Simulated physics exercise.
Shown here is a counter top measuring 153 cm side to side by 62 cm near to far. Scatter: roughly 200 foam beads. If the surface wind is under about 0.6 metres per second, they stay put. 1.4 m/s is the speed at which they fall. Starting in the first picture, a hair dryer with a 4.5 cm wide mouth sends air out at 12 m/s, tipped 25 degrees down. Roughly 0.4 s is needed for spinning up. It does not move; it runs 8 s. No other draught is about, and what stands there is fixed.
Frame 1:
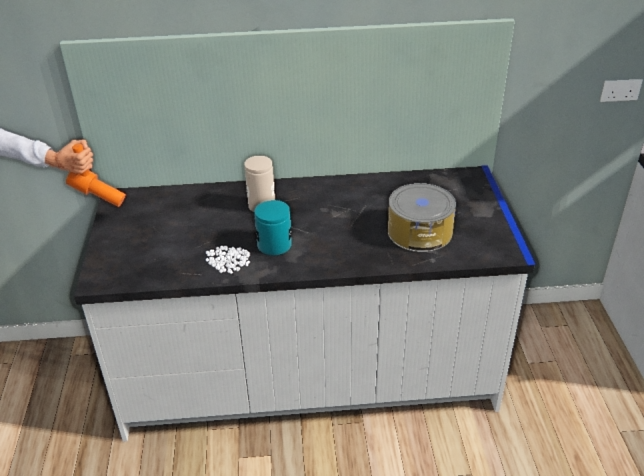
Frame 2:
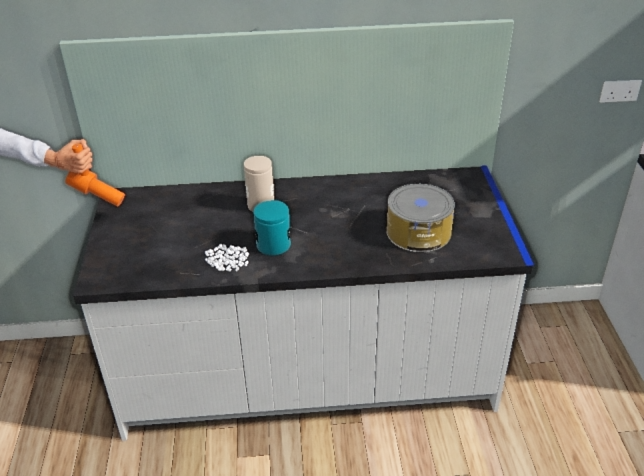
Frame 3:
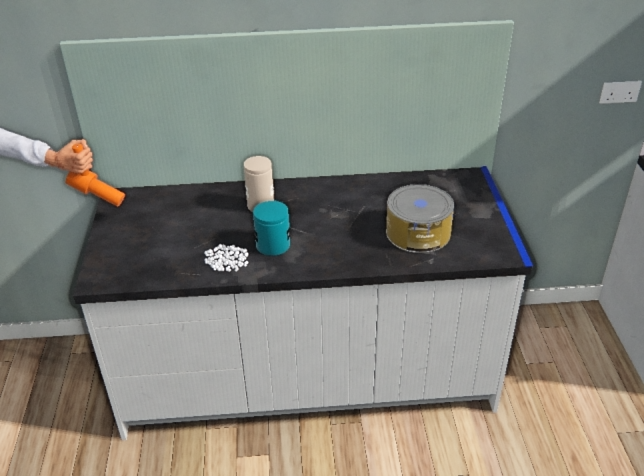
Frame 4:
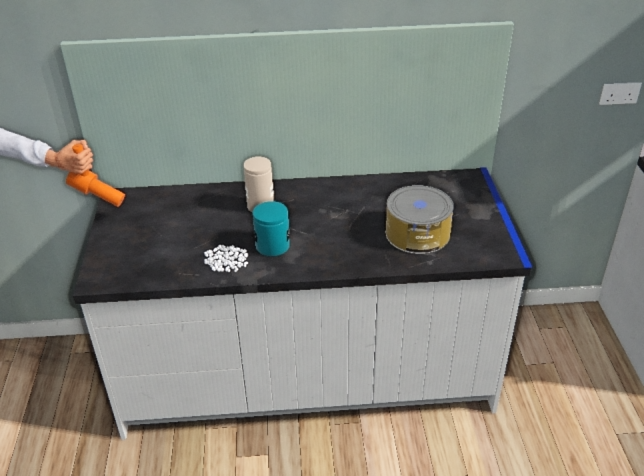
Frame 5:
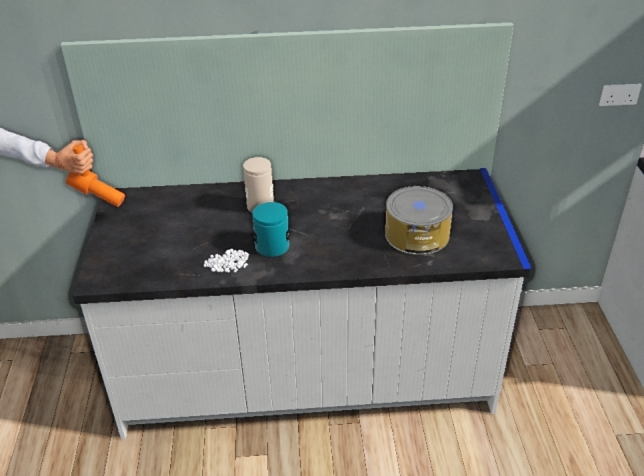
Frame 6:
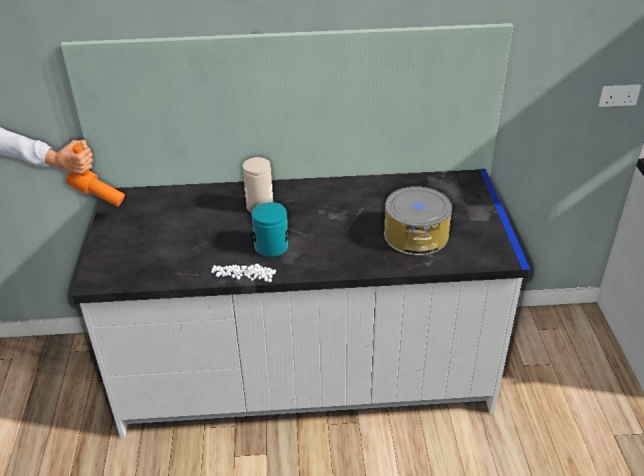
In the video, a hand holds an orange hair dryer still at the left of a dark counter top with two jars and a large tin, while a pile of white foam beads sits unmoving, then spreads slightly rightward and toward the front.
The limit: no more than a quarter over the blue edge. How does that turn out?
The loss never goes past a quarter.
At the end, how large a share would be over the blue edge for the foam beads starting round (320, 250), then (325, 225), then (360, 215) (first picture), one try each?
Going through the three spots in order, you'd get 0 percent, 10 percent and 50 percent.
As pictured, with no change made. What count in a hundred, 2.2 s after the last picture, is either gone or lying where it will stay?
Roughly 100 % of them.
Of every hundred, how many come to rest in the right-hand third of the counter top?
Something close to 0 % ends up there.
Then, 1.2 s after the last picture, 0 % are on the move or not yet settled, 0 % are over the blue edge.
Then, 2.2 s after the last picture, 0 % are on the move or not yet settled, 0 % are over the blue edge.
Then, 4.0 s after the last picture, 0 % are on the move or not yet settled, 0 % are over the blue edge.
Then, 7.6 s after the last picture, at the end, 0 % are over the blue edge.
